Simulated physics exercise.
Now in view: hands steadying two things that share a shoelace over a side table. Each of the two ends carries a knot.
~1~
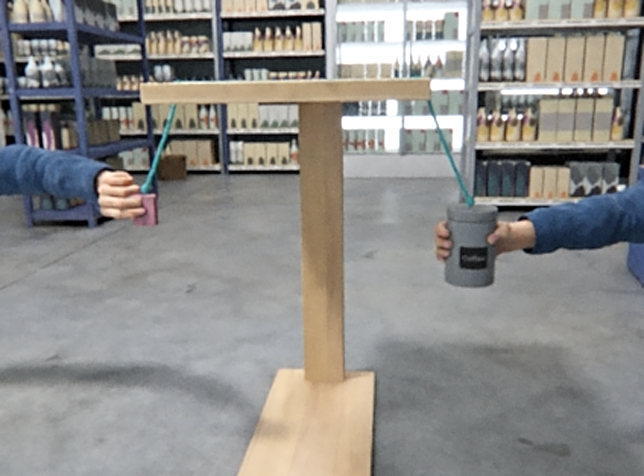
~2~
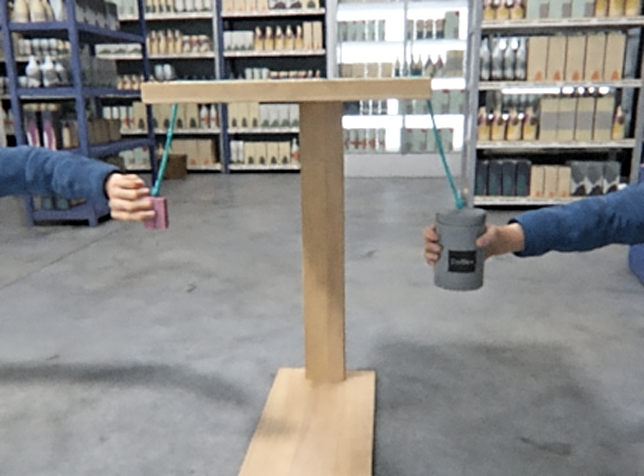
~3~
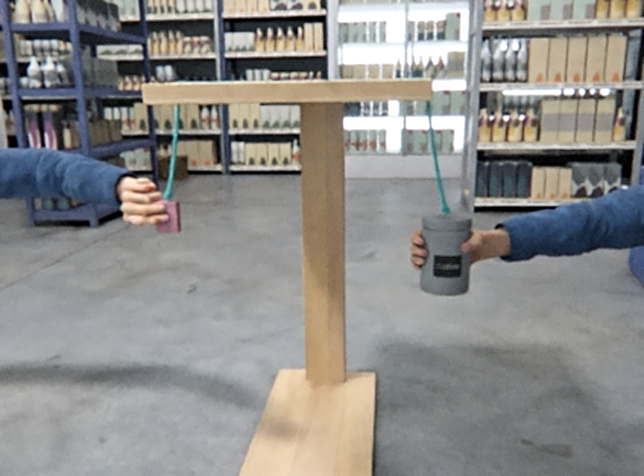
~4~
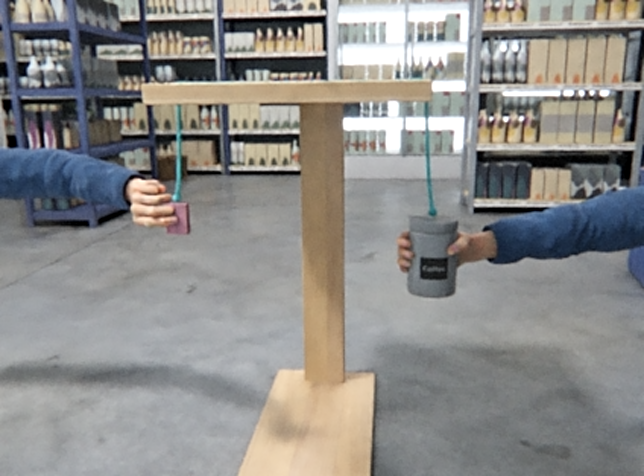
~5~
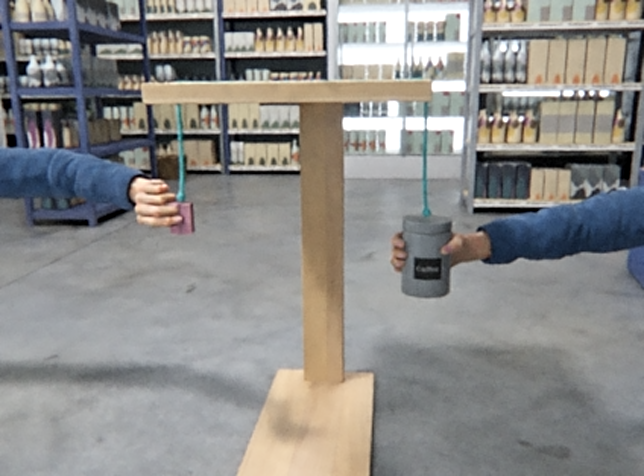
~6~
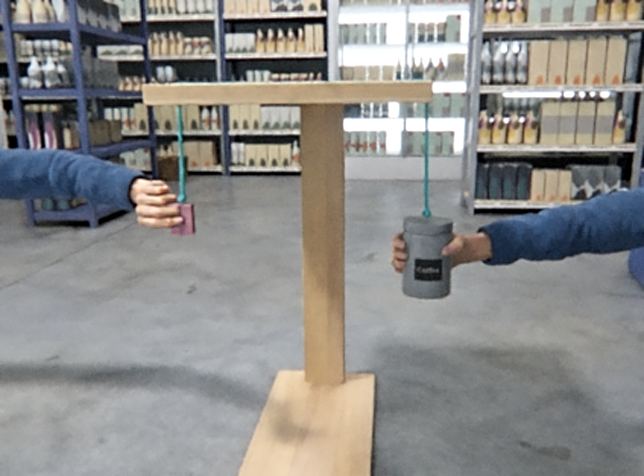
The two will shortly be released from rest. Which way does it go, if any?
It heads right.
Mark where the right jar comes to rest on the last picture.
(409, 445), give or take.
Then, 0.60 s on from there, left matchbox lower; right jar down on the floor near (394, 443).
Then, 1.00 s on from there, left matchbox down on the floor near (489, 436); right jar down on the floor near (420, 441).
In the end, left matchbox down on the floor near (424, 426); right jar down on the floor near (409, 445). The shoelace is pulled to the right.
